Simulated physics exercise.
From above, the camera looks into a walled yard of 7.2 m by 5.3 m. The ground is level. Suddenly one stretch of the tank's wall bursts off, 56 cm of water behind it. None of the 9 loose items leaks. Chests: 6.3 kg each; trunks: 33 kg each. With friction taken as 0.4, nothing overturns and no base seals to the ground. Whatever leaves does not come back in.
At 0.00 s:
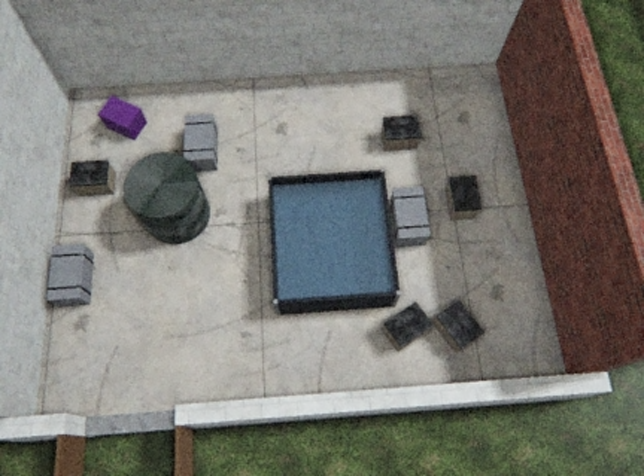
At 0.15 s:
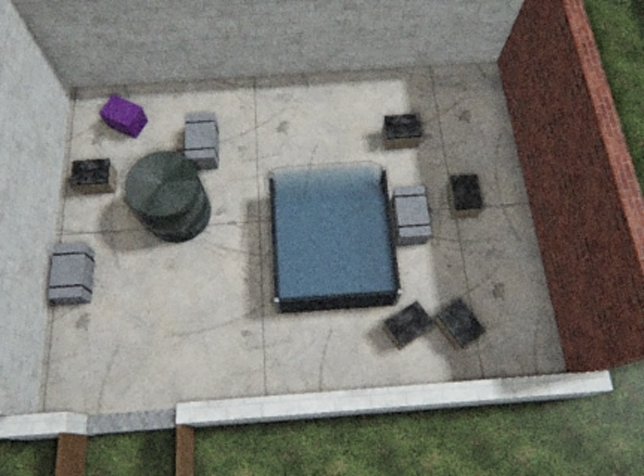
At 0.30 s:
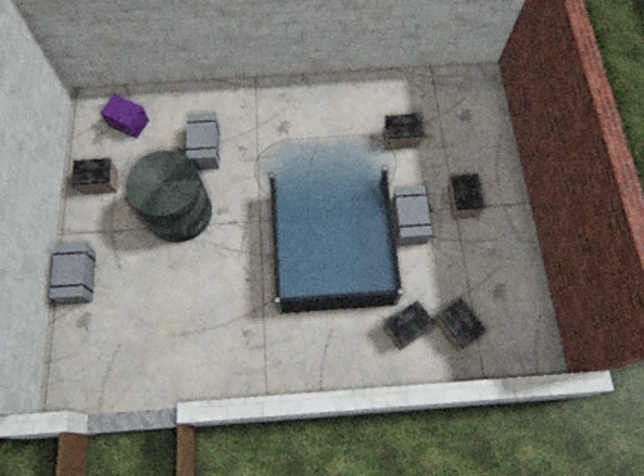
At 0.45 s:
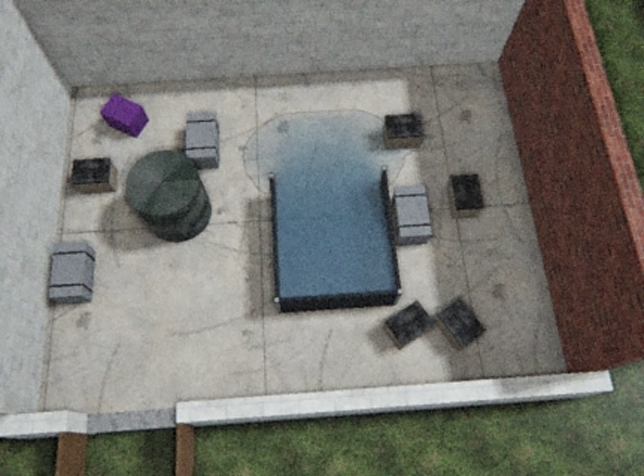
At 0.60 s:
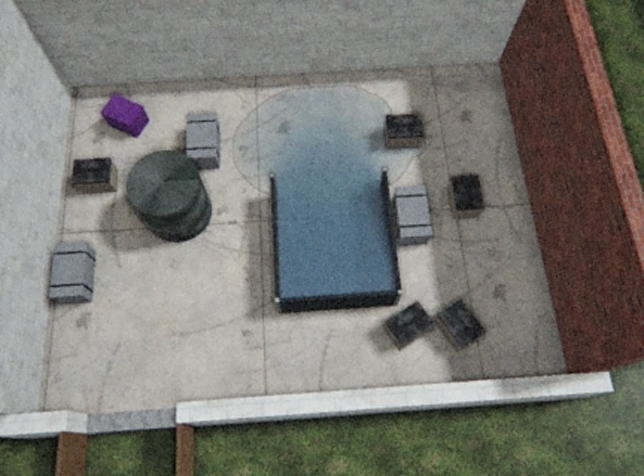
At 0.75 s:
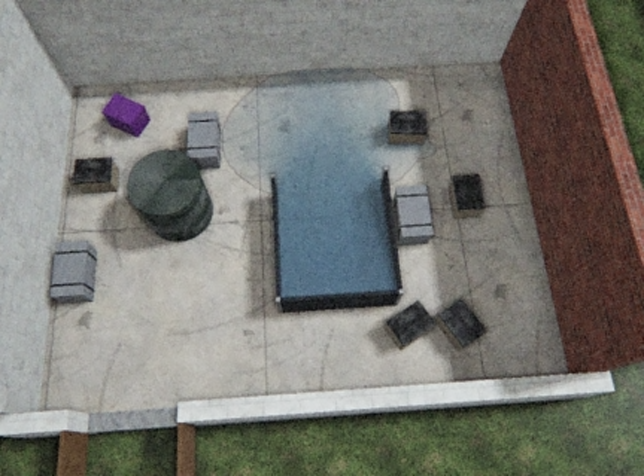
A walled yard with a pale paved floor, grass outside and a reddish wall on the right is seen from high above. A dark-rimmed tank of blue water sits near the middle, with a purple chest at upper left, a dark green rounded stack below it, and grey and dark boxes around. The tank's far side gives way and water spreads toward the back wall in a widening, rounded sheet, while the objects barely move.
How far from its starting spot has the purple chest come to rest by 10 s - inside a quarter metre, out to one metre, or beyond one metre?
The purple chest is beyond one metre.
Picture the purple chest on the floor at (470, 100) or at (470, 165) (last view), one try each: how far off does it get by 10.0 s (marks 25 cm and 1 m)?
In turn: It travels far; it gets carried off.
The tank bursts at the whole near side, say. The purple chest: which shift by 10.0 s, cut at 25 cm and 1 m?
Under that change, the purple chest covers a big distance.
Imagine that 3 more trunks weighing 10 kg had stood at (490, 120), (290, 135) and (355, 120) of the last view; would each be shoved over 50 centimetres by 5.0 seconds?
Going through them in the order asked, they come out clear of the mark, clear of the mark and clear of the mark.
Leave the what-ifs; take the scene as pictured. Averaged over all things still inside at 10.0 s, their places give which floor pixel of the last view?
At about (264, 293).
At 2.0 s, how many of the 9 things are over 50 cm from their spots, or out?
The count is 1.
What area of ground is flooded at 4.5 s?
26 m2.
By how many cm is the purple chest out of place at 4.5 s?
By that time, close to 150 cm.
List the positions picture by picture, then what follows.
In the first picture, the purple chest at (119, 111), on the bottom; 3.0 m2 under water; 0 of 9 have shifted.
In the second picture, the purple chest at (120, 110), on the bottom; water covers 3.8 m2; 0 of 9 have shifted.
In the third picture, the purple chest at (121, 110), on the bottom; 4.9 m2 under water; 0 of 9 have shifted.
In the fourth picture, the purple chest at (121, 109), on the bottom; water covers 6.0 m2; 0 of 9 have shifted.
In the fifth picture, the purple chest at (122, 109) rests on the ground; 7.5 m2 under water; 0 of 9 have shifted.
In the sixth picture, the purple chest at (123, 109), on the bottom; 8.9 m2 under water; 1 of 9 have shifted.
After 2.0 s the purple chest is near (123, 109), 0.0 m from its start, aground; 0 of 9 are out; 0 afloat.
After 4.5 s the purple chest is near (86, 206), 1.7 m from its start, afloat; 0 of 9 are out; 3 afloat.
After 7.0 s the purple chest is near (145, 248), 2.4 m from its start, afloat; 0 of 9 are out; 3 afloat.
After 10.0 s the purple chest is near (205, 319), 3.7 m from its start, afloat; 0 of 9 are out; 6 afloat.
